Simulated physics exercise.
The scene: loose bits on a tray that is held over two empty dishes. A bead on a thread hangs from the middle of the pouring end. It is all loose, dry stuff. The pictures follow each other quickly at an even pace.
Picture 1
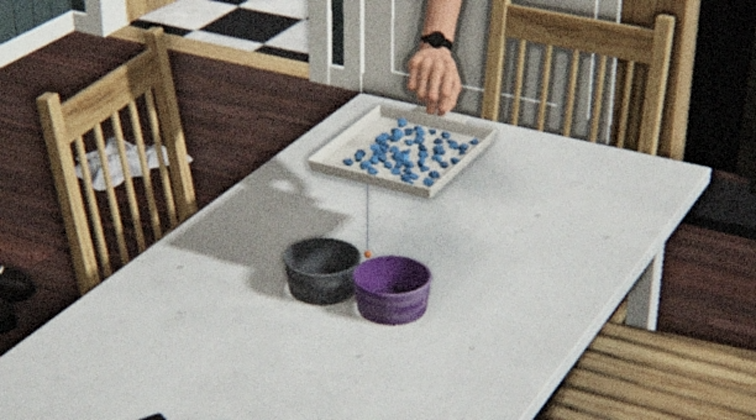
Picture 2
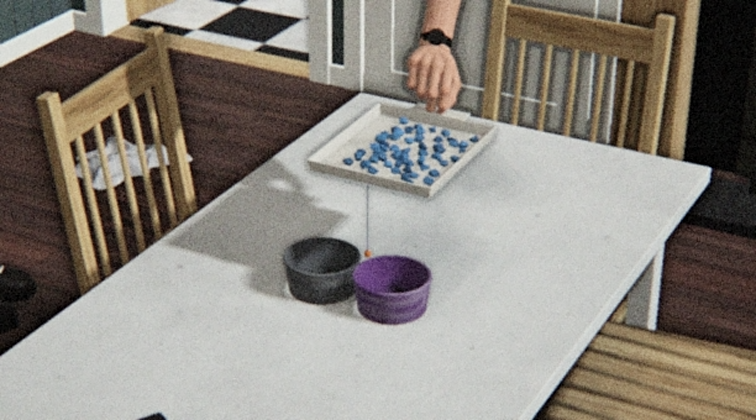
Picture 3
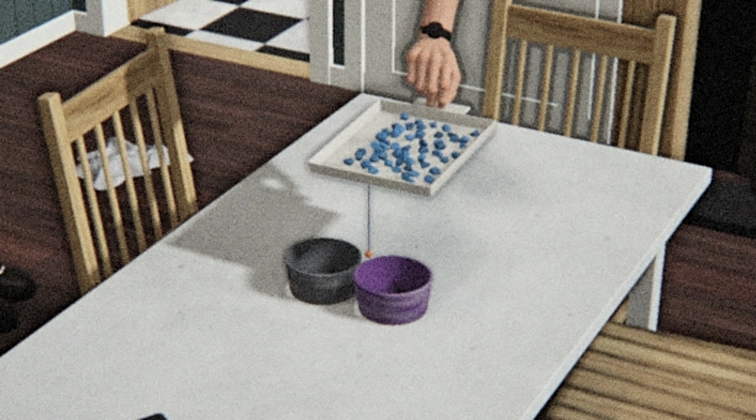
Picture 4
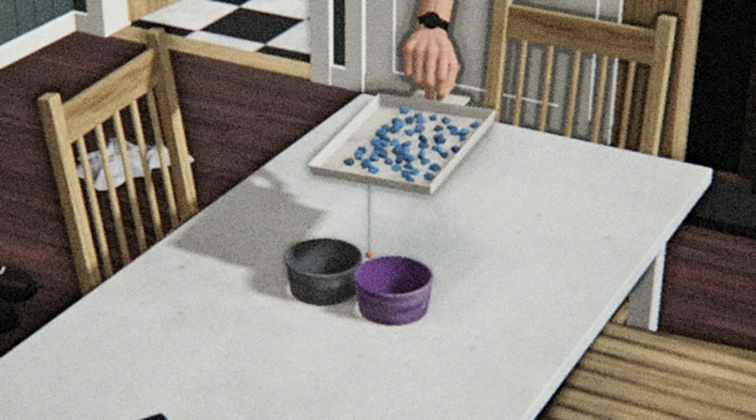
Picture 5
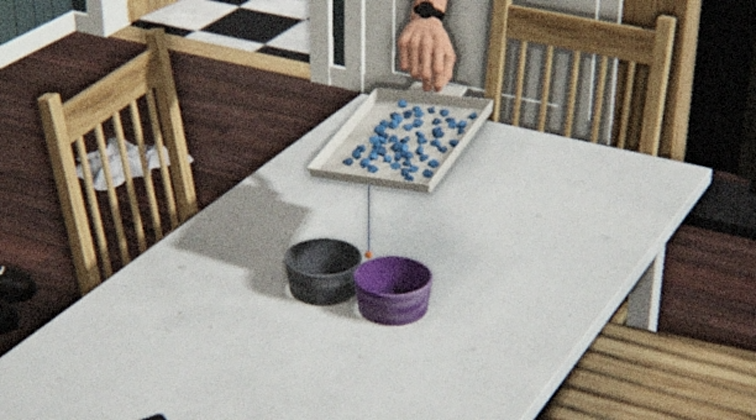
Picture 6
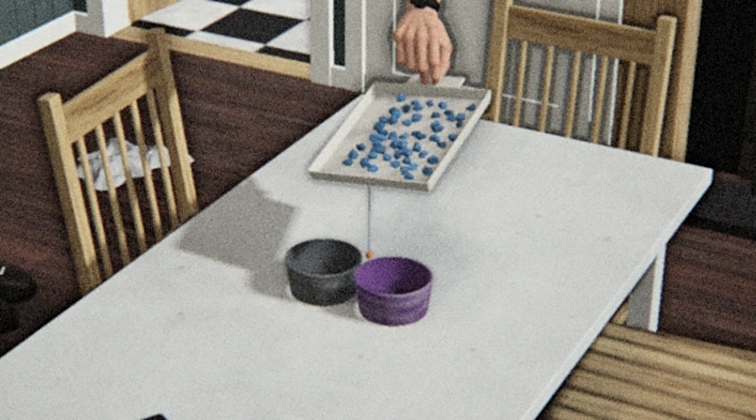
A hand with a dark wristband lifts the far end of a shallow cream tray of blue stones, seen from above by a steady camera in a room with a white table. Wooden chairs stand around it, and a grey dish and a purple dish sit below a bead on a thread. The tray steepens gradually, its near edge dipping slightly left, while a few stones shift.
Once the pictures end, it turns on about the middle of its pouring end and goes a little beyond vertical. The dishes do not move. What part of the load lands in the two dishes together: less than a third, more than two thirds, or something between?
Caught overall: More than two thirds.
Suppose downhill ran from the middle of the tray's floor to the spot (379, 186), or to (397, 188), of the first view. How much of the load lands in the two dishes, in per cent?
First some 60, then 70 per cent.
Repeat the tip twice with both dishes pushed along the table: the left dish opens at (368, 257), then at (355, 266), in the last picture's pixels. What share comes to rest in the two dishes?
In turn 10 and 40 in a hundred.
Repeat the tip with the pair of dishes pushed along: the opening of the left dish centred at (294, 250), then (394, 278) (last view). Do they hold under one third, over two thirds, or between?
At the first place above two thirds, at the second under a third.
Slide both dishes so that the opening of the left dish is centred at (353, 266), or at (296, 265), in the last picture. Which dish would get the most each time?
At the first place the dish on the left, at the second left.
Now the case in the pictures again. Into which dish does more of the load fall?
It is the left-hand dish.
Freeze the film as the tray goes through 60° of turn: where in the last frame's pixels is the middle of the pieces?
Roughly at (344, 166).
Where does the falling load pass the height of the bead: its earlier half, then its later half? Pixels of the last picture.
Around (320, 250) and then (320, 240).
Soon after the last picture, tray tipped steeply; nearly all on the tray; a stray few in the air.
A little later, tray tipped right over; about a third on the tray; about a third in the left dish; a small part outside both; about a quarter in the air.
Later still, tray tipped past a quarter turn; nearly all in the left dish; a small part outside both.
At rest, tray tipped past a quarter turn; none in the right dish; nearly all in the left dish; a small part outside both.
